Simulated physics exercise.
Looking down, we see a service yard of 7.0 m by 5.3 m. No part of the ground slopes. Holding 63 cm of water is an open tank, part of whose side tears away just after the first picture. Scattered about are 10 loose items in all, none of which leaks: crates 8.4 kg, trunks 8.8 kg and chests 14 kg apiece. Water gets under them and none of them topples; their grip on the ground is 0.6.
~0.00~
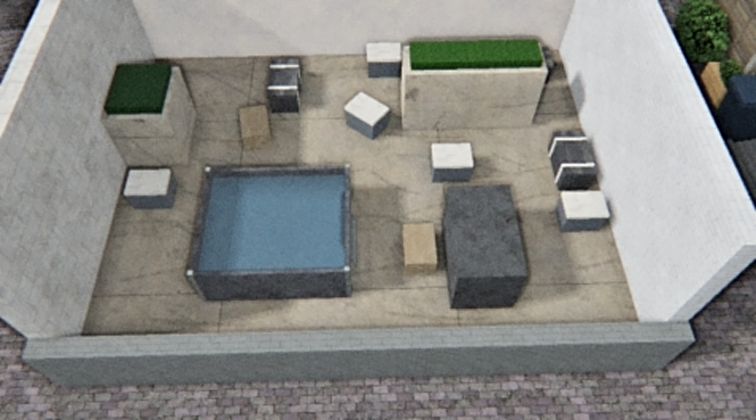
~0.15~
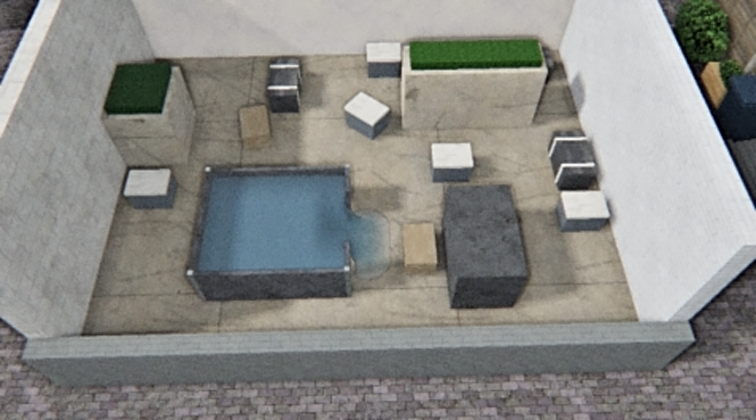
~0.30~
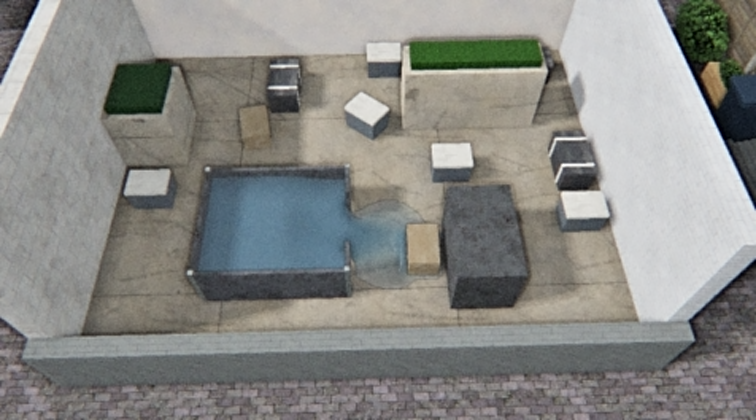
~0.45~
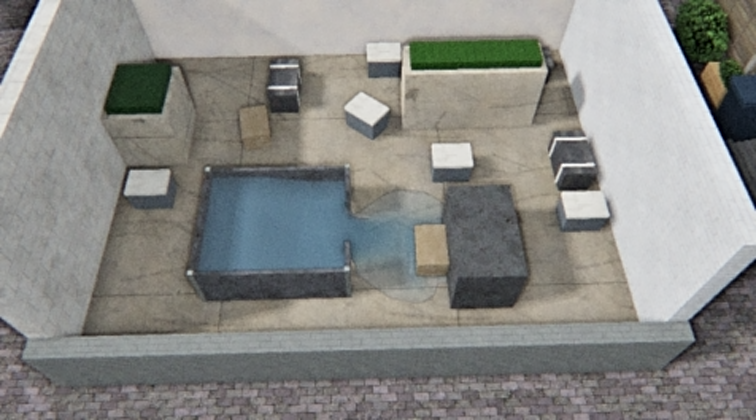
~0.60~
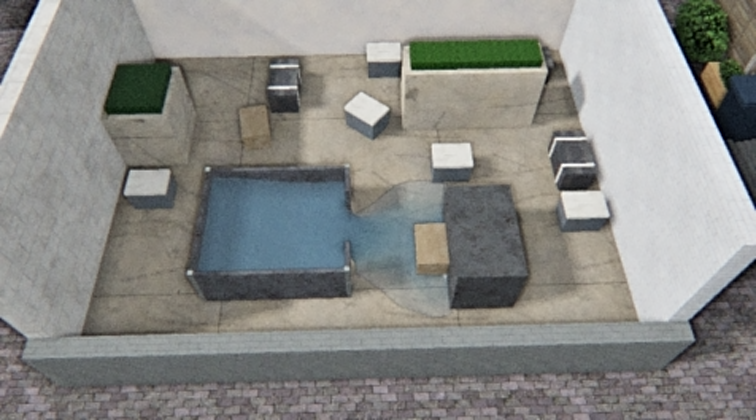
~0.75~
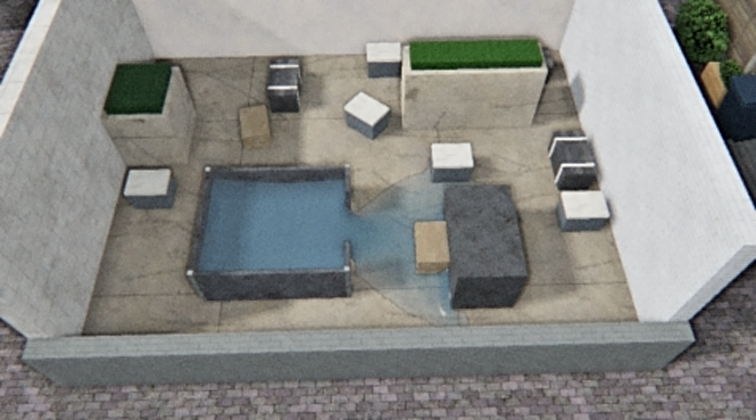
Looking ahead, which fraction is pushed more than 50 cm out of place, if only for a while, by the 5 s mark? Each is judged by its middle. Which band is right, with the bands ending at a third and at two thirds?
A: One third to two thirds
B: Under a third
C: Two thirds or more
Answer: A.
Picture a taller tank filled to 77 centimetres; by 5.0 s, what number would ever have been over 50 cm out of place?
I count 5 of them in that case.
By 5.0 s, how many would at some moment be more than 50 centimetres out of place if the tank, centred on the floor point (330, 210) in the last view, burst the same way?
The count would be 5.
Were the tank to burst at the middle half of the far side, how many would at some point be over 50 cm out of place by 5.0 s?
That would give 5.
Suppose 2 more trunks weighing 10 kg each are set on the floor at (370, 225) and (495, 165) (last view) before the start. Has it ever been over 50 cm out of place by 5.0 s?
Respectively: Tops it; tops it.
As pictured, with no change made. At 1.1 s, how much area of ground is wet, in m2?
7.5 m2.
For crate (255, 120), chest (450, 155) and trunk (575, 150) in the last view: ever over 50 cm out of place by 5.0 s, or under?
Well, in turn that's not reaching it, topping it, topping it.
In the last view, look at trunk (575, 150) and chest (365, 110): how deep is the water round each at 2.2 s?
First roughly 6 cm, second roughly 0 cm.
After 1.1 s 0 of 10 are over 50 cm from their spots; 1 afloat.
After 2.2 s 2 of 10 are over 50 cm from their spots; 3 afloat.
After 3.5 s 2 of 10 are over 50 cm from their spots; 3 afloat.
After 5.0 s 5 of 10 are over 50 cm from their spots, and 5 have been at some point; 4 afloat.
